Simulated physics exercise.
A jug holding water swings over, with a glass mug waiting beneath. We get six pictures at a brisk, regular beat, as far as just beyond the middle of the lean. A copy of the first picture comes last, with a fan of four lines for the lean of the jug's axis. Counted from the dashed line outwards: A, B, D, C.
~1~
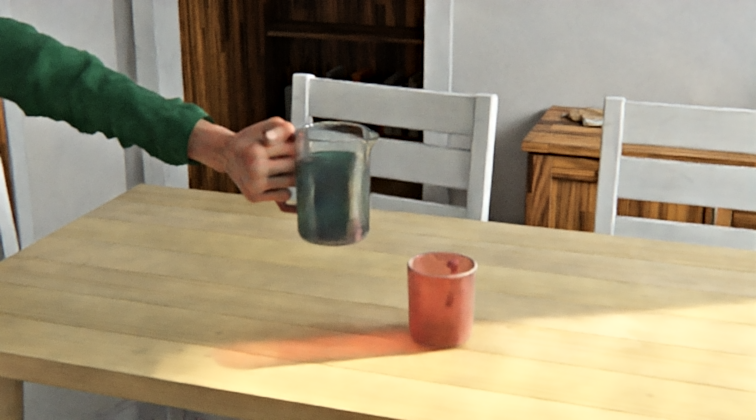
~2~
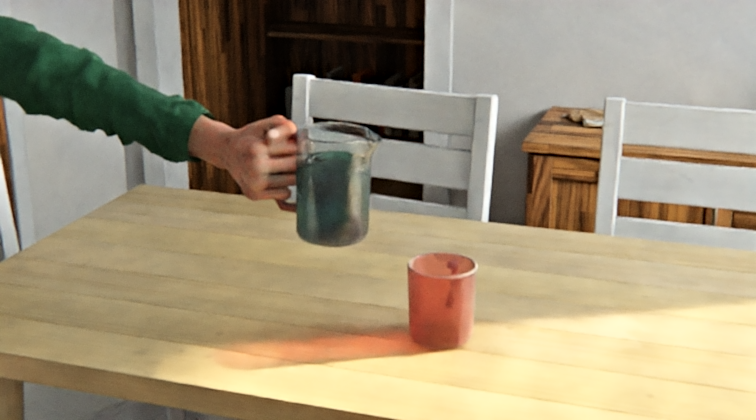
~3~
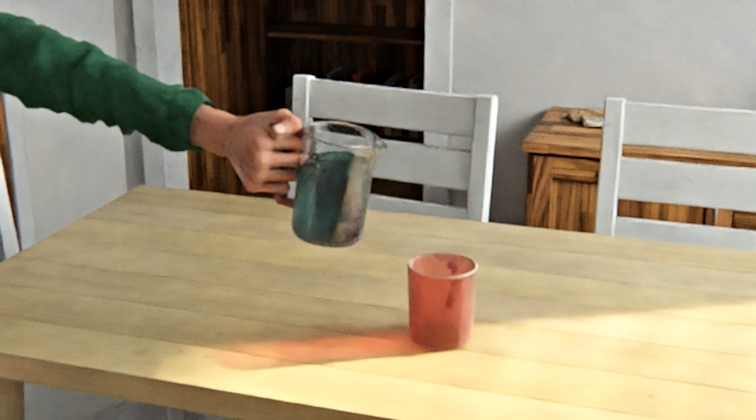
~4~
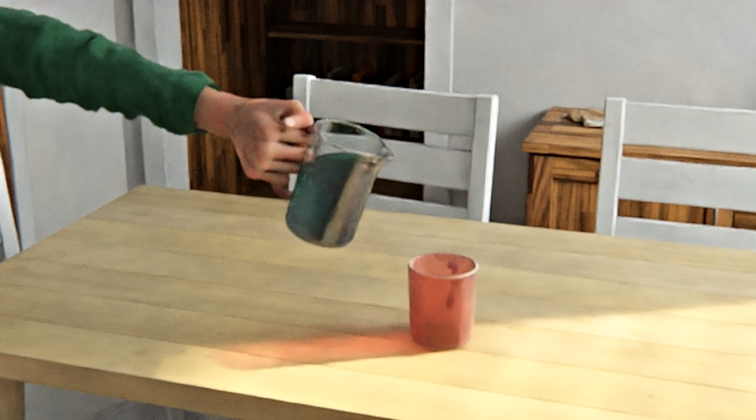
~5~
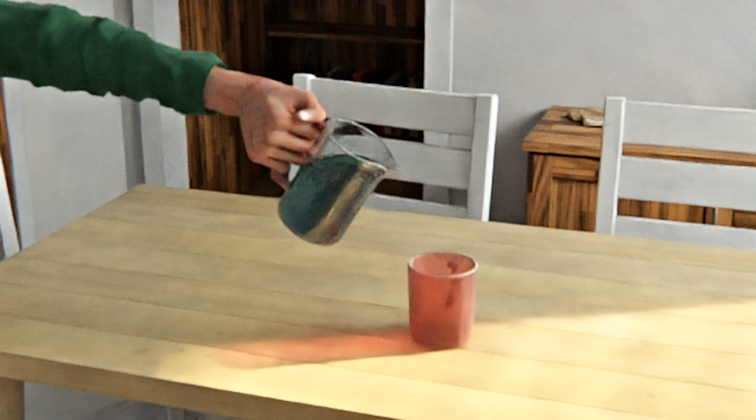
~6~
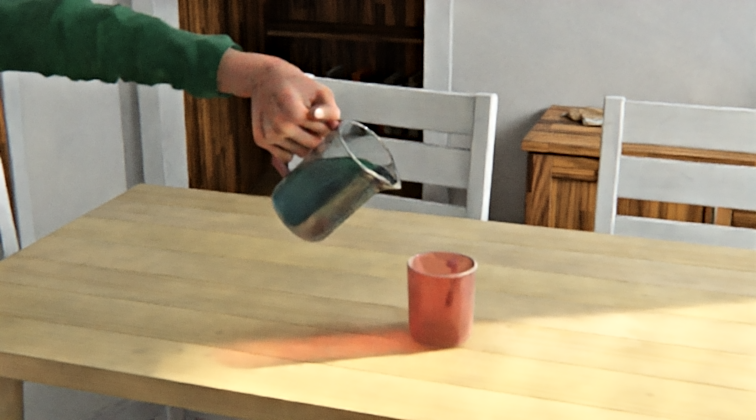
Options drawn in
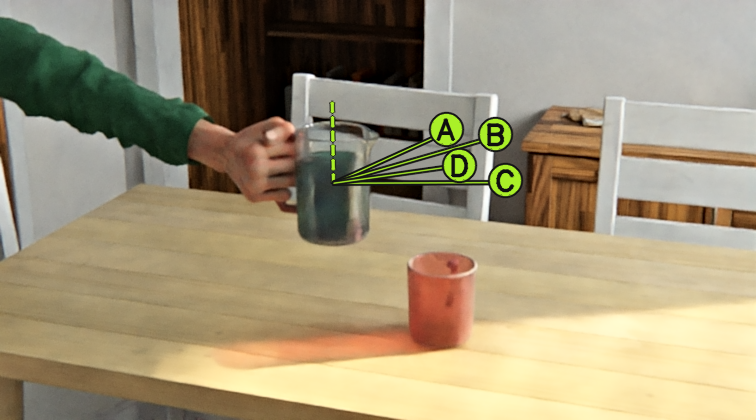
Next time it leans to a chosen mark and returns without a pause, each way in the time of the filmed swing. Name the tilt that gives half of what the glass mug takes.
Go for B.
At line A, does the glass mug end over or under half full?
Under.
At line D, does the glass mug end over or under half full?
Over half.
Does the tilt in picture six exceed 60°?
No.
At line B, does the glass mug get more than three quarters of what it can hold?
No, it does not.
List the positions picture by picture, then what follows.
Upright, lip at (377, 138); rim of the glass mug round (442, 264); nothing has left yet.
Tipped about 2°, lip at (380, 141); nothing has left yet.
Tipped about 9°, lip at (385, 147); nothing has left yet.
Tipped about 19°, lip at (392, 158); nothing has left yet.
Tipped about 32°, lip at (397, 171); nothing has left yet.
Tipped about 45°, lip at (399, 186); nothing has left yet.
On the marked copy, A at (431, 138); B at (480, 140); C at (488, 182); D at (442, 167).
With A, the glass mug ends with about 30 % of what it can hold.
With B, the glass mug ends with about 47 % of what it can hold.
With C, the glass mug ends with about 83 % of what it can hold.
With D, the glass mug ends with about 65 % of what it can hold.
